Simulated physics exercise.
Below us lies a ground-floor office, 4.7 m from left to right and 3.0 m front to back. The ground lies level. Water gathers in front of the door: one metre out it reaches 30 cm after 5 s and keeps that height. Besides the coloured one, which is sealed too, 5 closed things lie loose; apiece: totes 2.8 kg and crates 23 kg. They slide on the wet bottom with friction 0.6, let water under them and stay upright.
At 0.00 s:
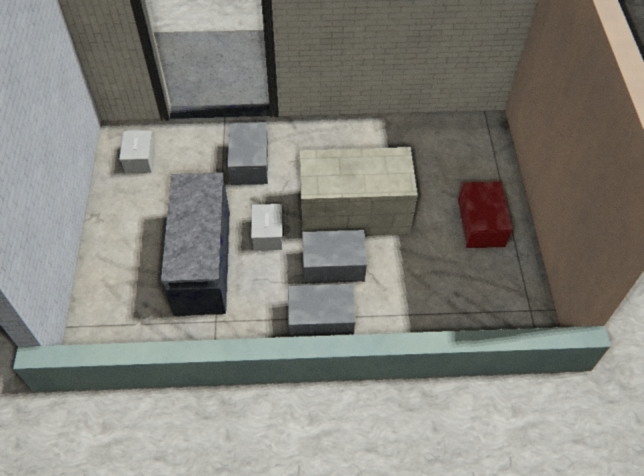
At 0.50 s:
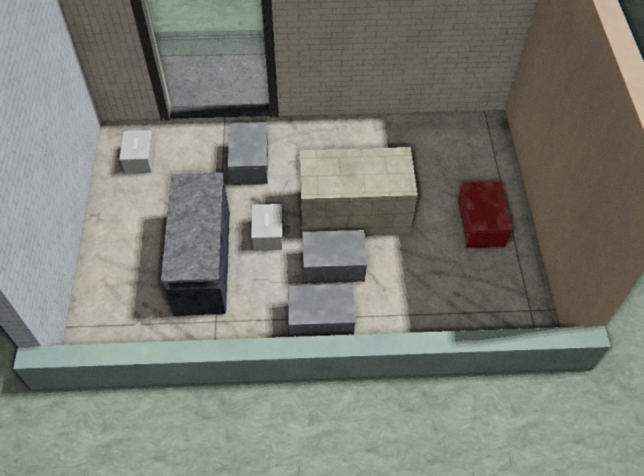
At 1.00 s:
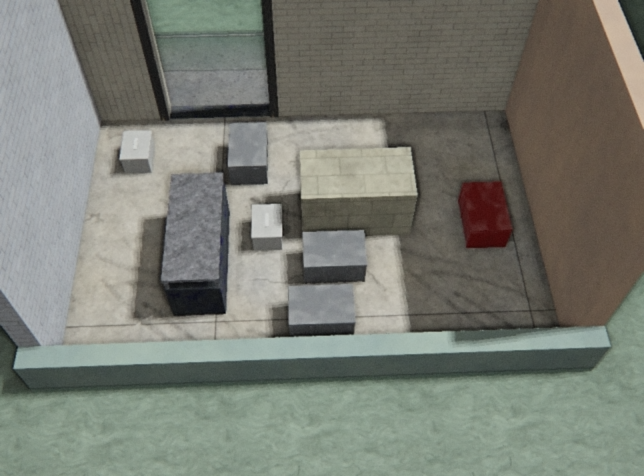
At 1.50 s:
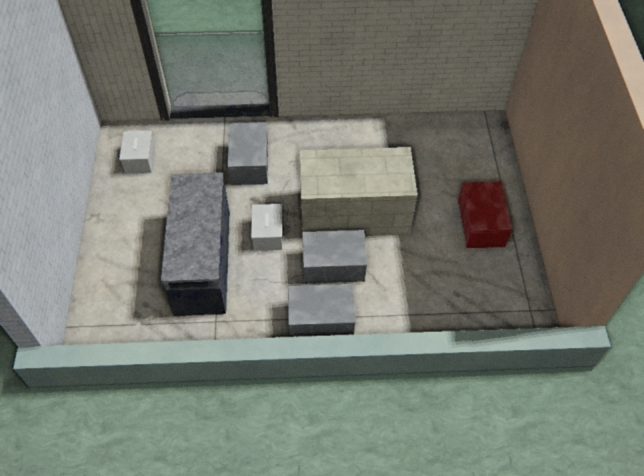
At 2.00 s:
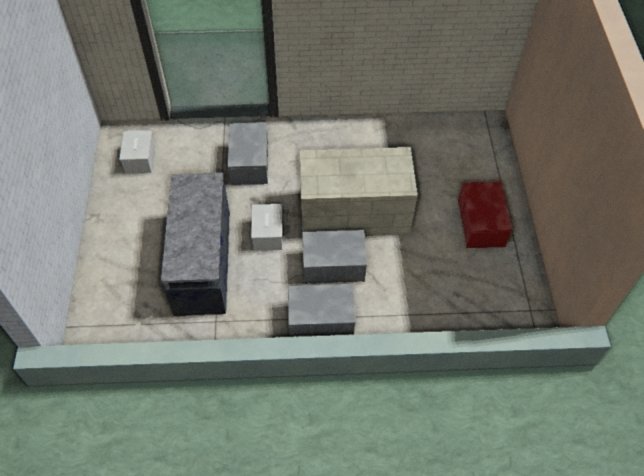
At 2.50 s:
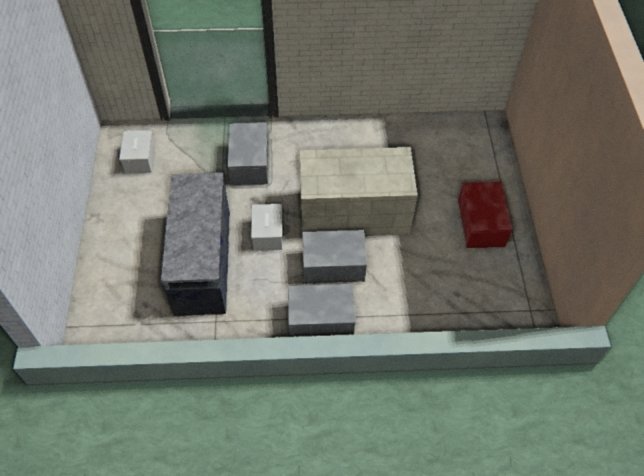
Greenish water spreading across the ground outside a walled room, then seeping in at the doorway while the boxes inside stay still.
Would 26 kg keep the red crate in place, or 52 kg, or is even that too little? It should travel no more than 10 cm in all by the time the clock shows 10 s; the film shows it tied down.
Verdict: Only the larger load is enough.
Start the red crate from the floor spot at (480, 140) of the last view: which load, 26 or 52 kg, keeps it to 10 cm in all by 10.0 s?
The smaller is enough.
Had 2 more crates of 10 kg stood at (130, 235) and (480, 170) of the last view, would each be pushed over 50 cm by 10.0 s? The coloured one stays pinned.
In that order: More, less.
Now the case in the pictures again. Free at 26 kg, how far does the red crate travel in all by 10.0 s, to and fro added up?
About 60 cm.
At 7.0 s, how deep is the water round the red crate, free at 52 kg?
Roughly 2 cm.
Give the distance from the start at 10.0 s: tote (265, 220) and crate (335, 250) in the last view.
In that order: 250 cm, 100 cm.
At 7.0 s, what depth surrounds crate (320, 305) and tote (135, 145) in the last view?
Roughly 8 and 6 cm.
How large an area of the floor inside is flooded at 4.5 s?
About 6.5 m2.
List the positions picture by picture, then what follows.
In the first frame, the red crate at (487, 206), on the bottom; 0.0 m2 under water; 0 of 6 have shifted.
In the second frame, the red crate at (487, 206) rests on the ground; water covers 0.0 m2; 0 of 6 have shifted.
In the third frame, the red crate at (487, 206), on the bottom; 0.0 m2 under water; 0 of 6 have shifted.
In the fourth frame, the red crate at (487, 206) rests on the ground; 0.0 m2 under water; 0 of 6 have shifted.
In the fifth frame, the red crate at (487, 206), on the bottom; water covers 0.1 m2; 0 of 6 have shifted.
In the sixth frame, the red crate at (487, 206), on the bottom; water covers 0.6 m2; 0 of 6 have shifted.
After 3.5 s the red crate would be 0 cm from its start with 26 kg and 0 cm from its start with 52 kg; 0 cm of water round it then.
After 4.5 s the red crate would be 0 cm from its start with 26 kg and 0 cm from its start with 52 kg; 0 cm of water round it then.
After 7.0 s the red crate would be 0 cm from its start with 26 kg and 0 cm from its start with 52 kg; 2 cm of water round it then.
After 10.0 s the red crate would be 63 cm from its start with 26 kg and 5 cm from its start with 52 kg; 12 cm of water round it then.
